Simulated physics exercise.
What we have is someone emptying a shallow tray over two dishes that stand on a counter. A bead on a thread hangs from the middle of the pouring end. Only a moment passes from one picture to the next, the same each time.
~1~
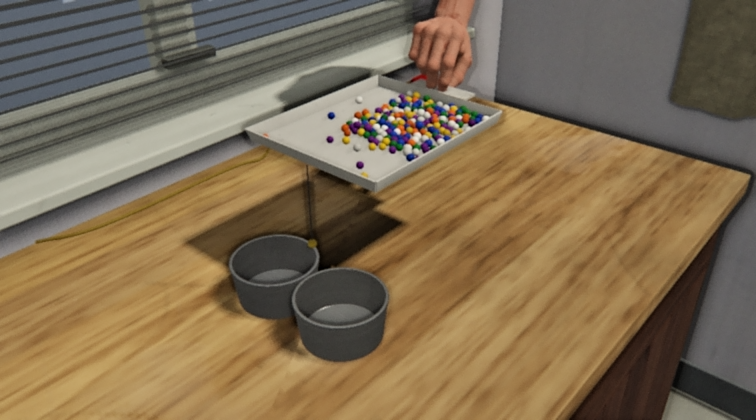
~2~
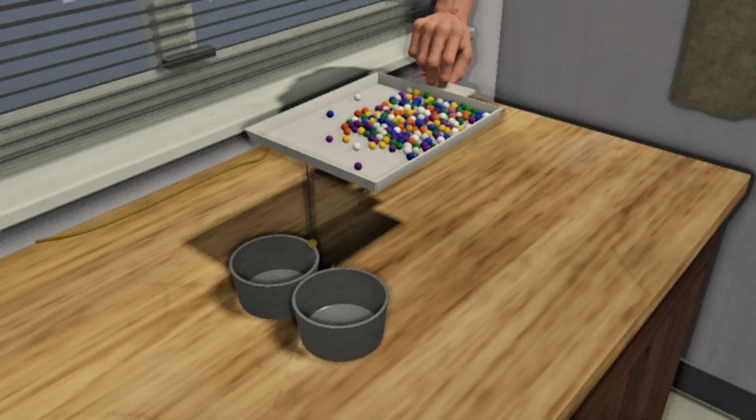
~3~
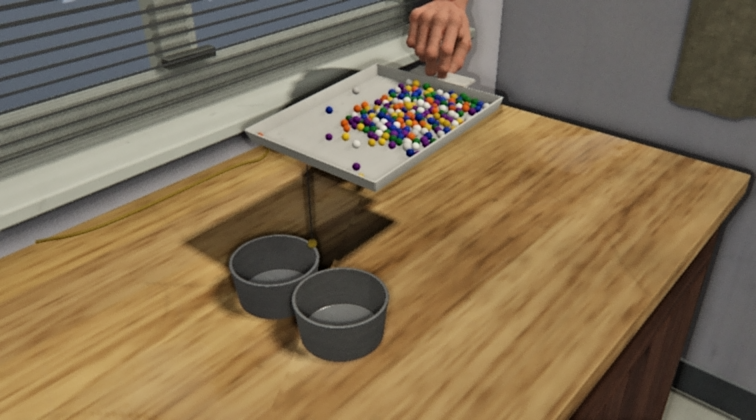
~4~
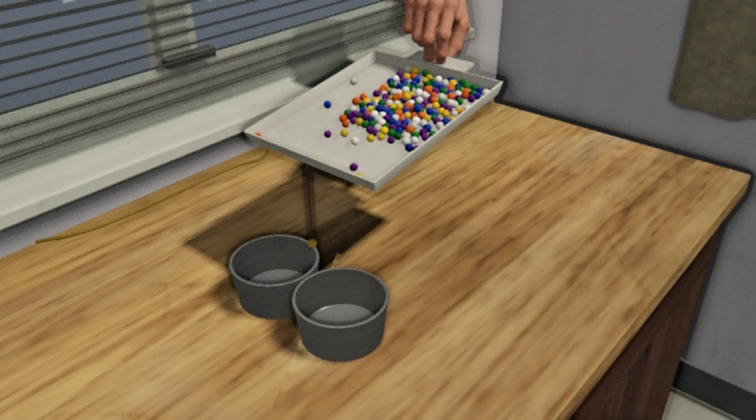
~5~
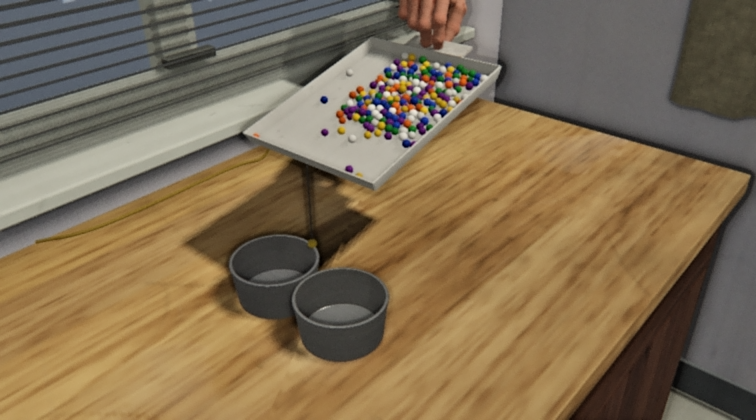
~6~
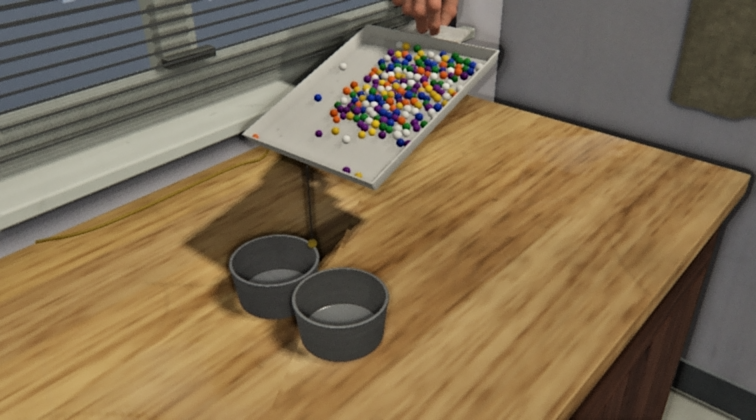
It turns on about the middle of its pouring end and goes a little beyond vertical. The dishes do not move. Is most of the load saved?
Caught overall: More than half.
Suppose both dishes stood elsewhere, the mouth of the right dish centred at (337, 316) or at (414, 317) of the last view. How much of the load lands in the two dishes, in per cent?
In turn 60 and 20 in a hundred.
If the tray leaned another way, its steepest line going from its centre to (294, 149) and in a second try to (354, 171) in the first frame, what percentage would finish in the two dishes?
Roughly 30 per cent, and 80 per cent.
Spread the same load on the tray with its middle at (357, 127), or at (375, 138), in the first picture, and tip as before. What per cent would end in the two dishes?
About 80 and 80 per cent.
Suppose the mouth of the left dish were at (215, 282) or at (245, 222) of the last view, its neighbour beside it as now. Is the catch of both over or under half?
At the first place less than half, at the second less than half.
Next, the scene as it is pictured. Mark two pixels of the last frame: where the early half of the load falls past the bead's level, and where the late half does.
Early half (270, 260), late half (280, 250).
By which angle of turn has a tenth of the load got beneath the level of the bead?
Roughly 60°.
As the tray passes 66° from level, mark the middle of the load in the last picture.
Close to (289, 172).
Soon after the last picture, tray tipped steeply; about half on the tray; a small part in the right dish; a small part in the left dish; a small part outside both; about a quarter in the air.
A little later, tray tipped past a quarter turn; about a quarter in the right dish; about a third in the left dish; about a third outside both; a small part in the air.
Later still, tray tipped past a quarter turn; about a quarter in the right dish; about half in the left dish; about a third outside both.
By the end, tray tipped past a quarter turn; about a quarter in the right dish; about half in the left dish; about a third outside both.
